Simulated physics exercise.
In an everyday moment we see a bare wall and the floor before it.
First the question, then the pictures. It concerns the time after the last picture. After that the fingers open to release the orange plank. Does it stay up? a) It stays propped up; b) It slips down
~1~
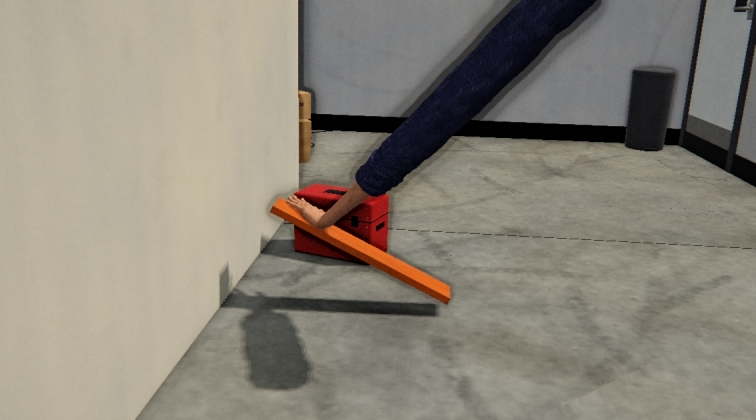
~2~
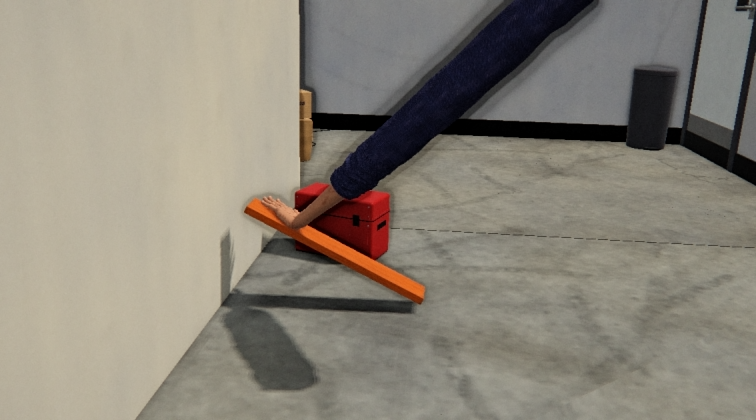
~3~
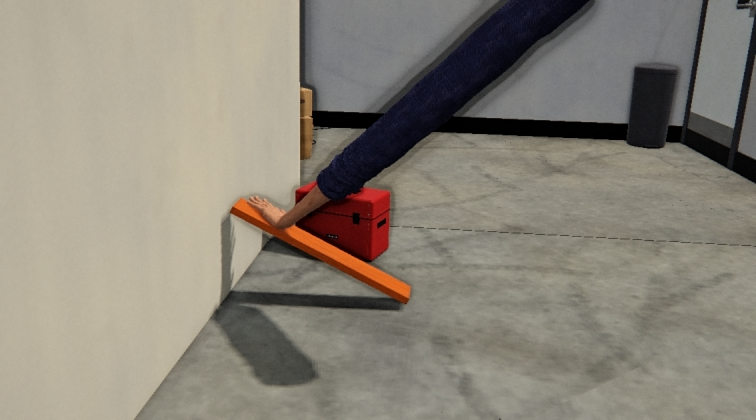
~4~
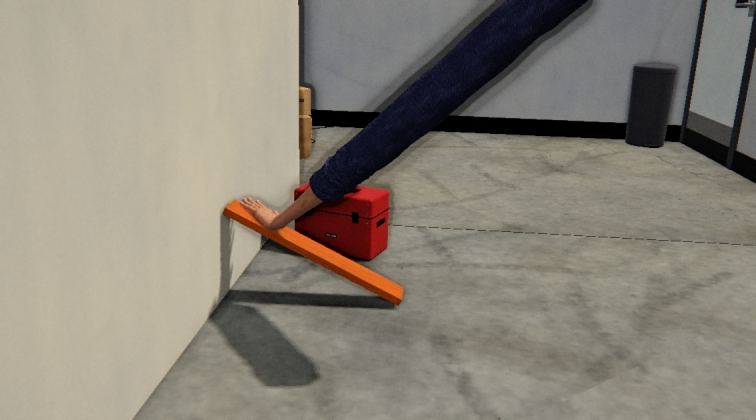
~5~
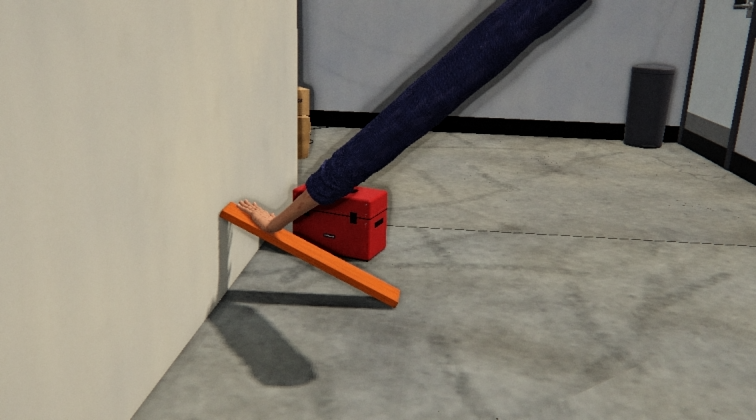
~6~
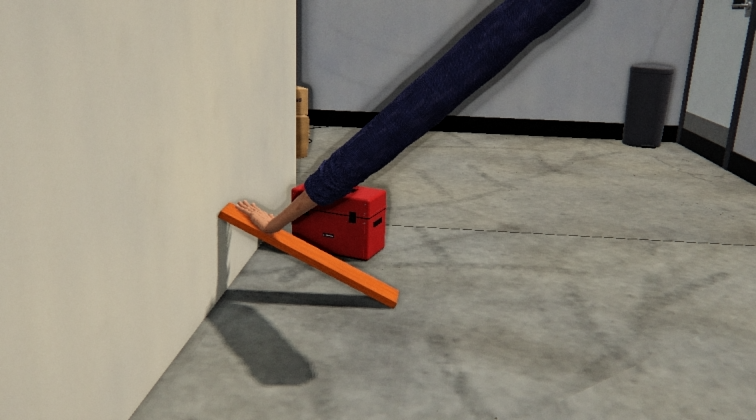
(b) It slips down.
Then, 0.30 s later than the last frame, orange plank leaning 11° more than when let go near (317, 271).
Then, 0.40 s later than the last frame, orange plank leaning 26° more than when let go near (320, 296).
Then, 0.50 s later than the last frame, orange plank leaning 29° more than when let go near (319, 289).
Then, 0.70 s later than the last frame, orange plank leaning 26° more than when let go near (320, 295).
When it is over, moved from the start, orange plank; red toolbox as before. End places, in pixels of the last picture, orange plank near (320, 295). The plank slides down.
